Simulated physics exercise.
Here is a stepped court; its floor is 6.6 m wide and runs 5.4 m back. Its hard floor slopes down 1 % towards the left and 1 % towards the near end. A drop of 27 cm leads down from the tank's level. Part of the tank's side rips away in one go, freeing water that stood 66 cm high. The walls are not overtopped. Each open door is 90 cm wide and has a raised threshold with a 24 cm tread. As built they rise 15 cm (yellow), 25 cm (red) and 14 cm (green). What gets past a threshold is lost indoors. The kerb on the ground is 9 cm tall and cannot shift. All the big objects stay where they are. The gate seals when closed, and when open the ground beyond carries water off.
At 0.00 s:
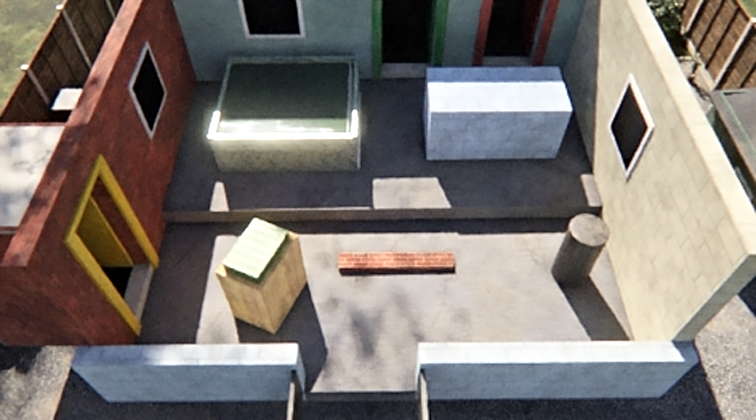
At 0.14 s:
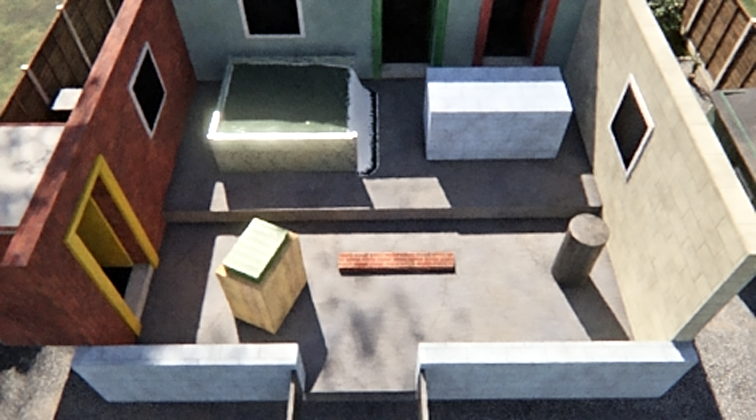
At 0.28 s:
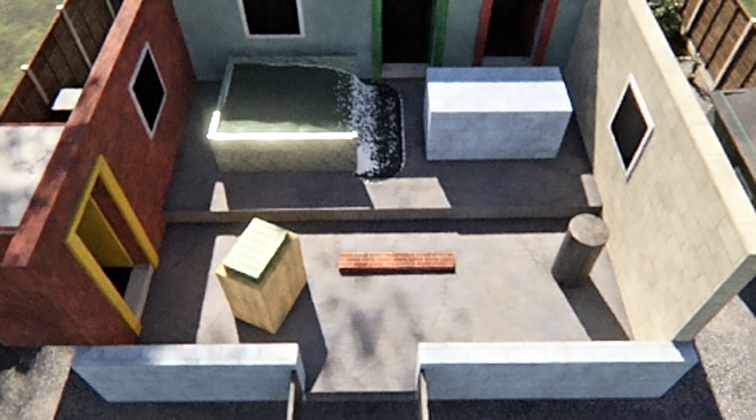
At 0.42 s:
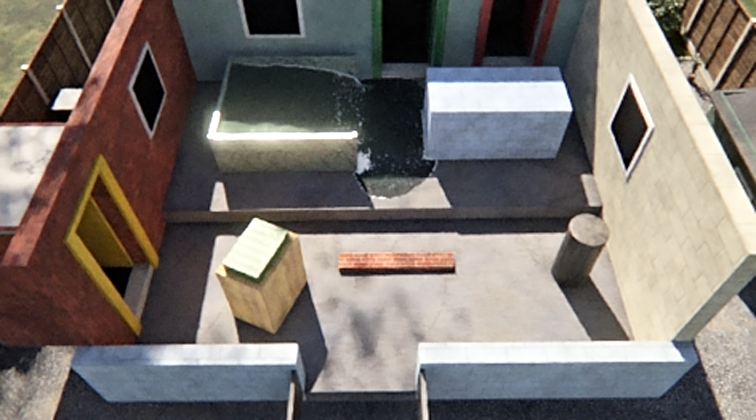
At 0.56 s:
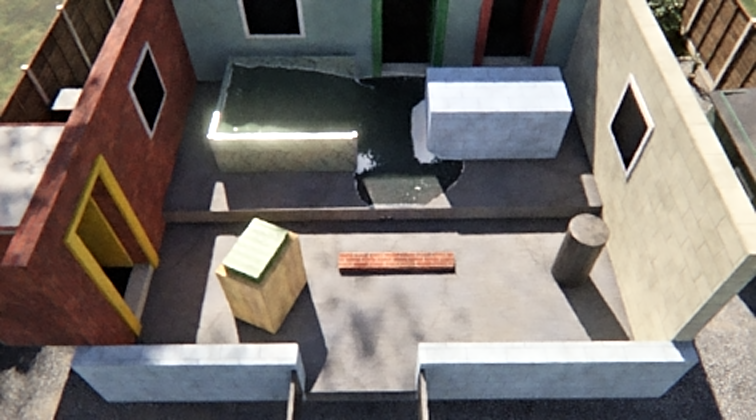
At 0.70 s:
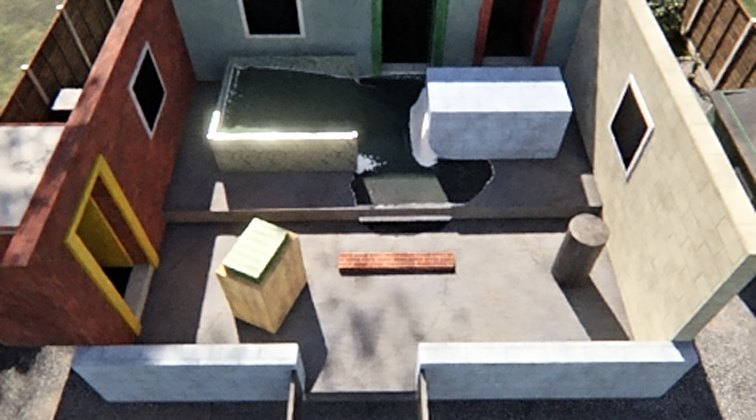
A walled court on two levels, seen from high above its near edge, holds a pale stone tank of dark water on the raised back level. A white block stands right of it, with a yellow doorway left, green and red ones behind, and a crate, brick strip and cylinder in front. The tank's right side gives way and water pours out, spreading rightward around the block and forward to the step, while the camera stays still.
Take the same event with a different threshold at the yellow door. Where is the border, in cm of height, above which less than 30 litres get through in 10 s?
Some 9 cm above the ground.
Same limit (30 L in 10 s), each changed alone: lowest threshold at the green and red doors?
Roughly 27 cm at green and 13.0 cm at red.
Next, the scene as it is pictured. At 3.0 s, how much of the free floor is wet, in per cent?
Near 60 per cent is wet.
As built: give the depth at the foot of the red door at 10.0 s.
About 3.5 cm.
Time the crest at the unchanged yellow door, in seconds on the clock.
Around 8.0 s.
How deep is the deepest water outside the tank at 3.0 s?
About 32 cm.
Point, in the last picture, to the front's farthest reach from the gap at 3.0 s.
Around (636, 369).
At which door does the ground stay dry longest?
The yellow one.
After 1.4 s water covers 30 % of the floor, deepest (44 cm) near (411, 134); it has not reached the yellow door.
After 3.0 s water covers 60 % of the floor, deepest (32 cm) near (564, 251); it has not reached the yellow door.
After 10.0 s water covers 90 % of the floor, deepest (16 cm) near (127, 375); 15 cm at the yellow door, 0 litres in over its 15 cm threshold.
At the yellow door as built, the water arrived by 5.5 s and peaked near 16 cm at 8.0 s.
With a threshold of 8 cm, 38 litres would have come in within the 10 s; with 11 cm, 13 litres. So under 30 litres takes about 9 cm.
